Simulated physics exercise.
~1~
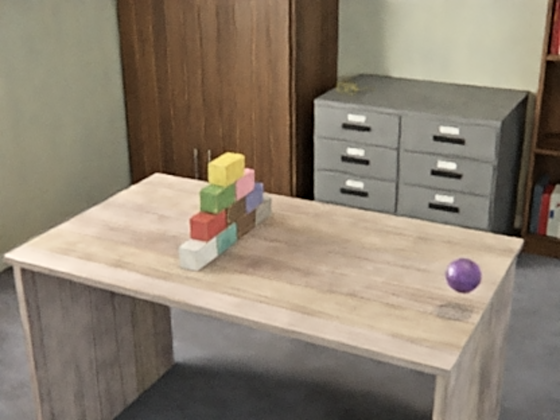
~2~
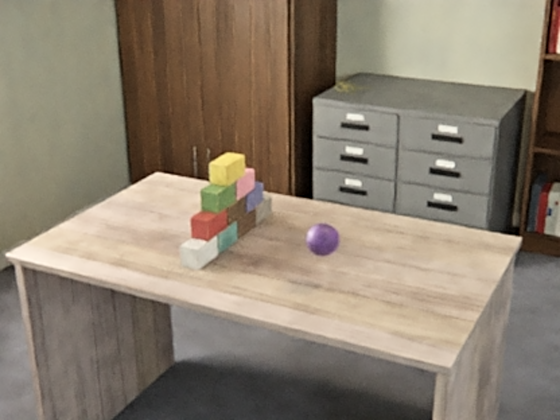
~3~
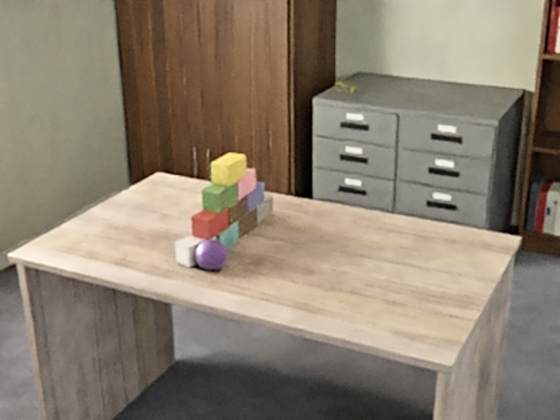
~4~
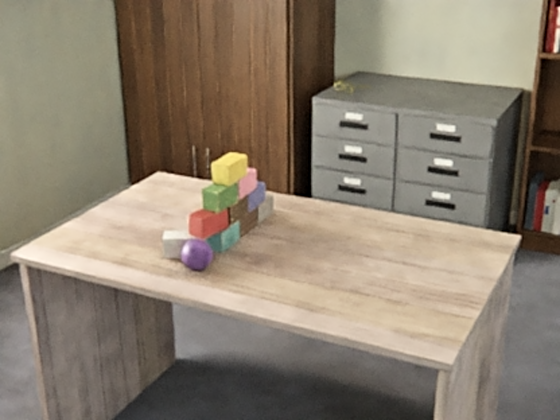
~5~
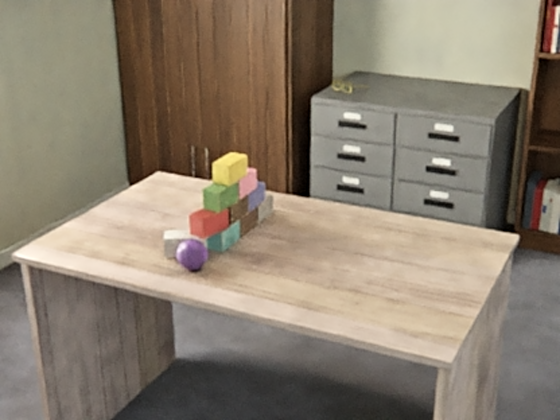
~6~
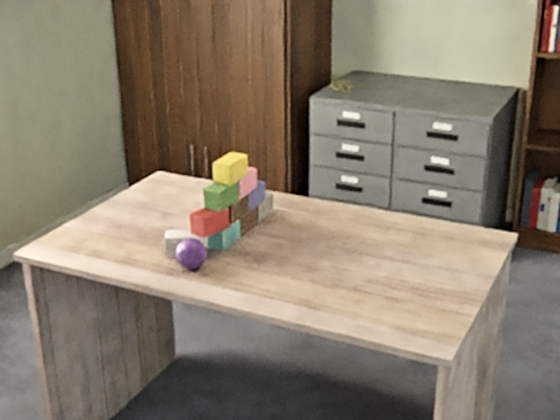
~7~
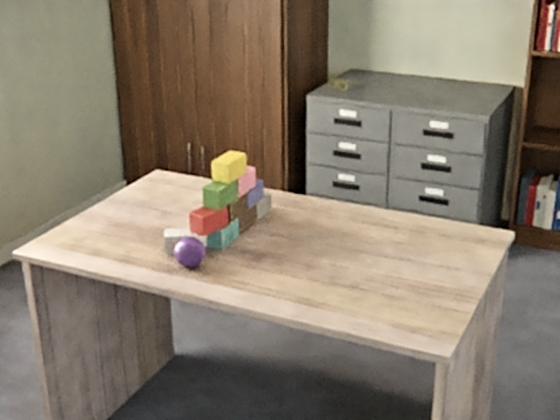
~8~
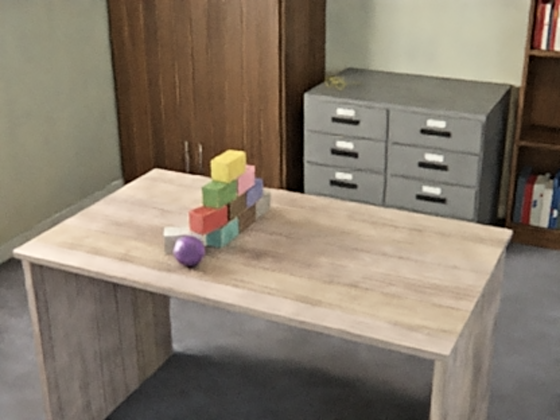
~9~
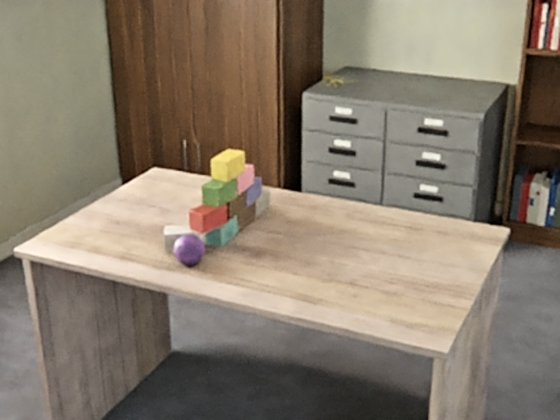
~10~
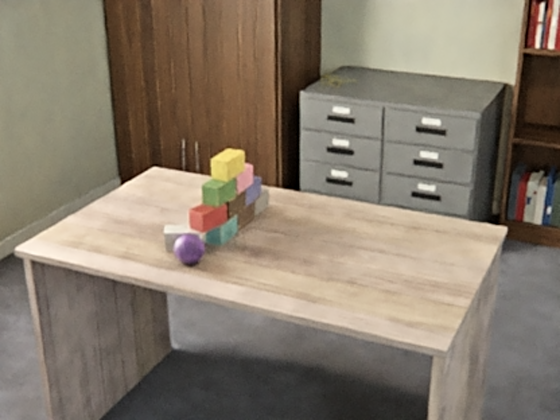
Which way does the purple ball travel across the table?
The purple ball moves to the left, toward the stack of blocks.
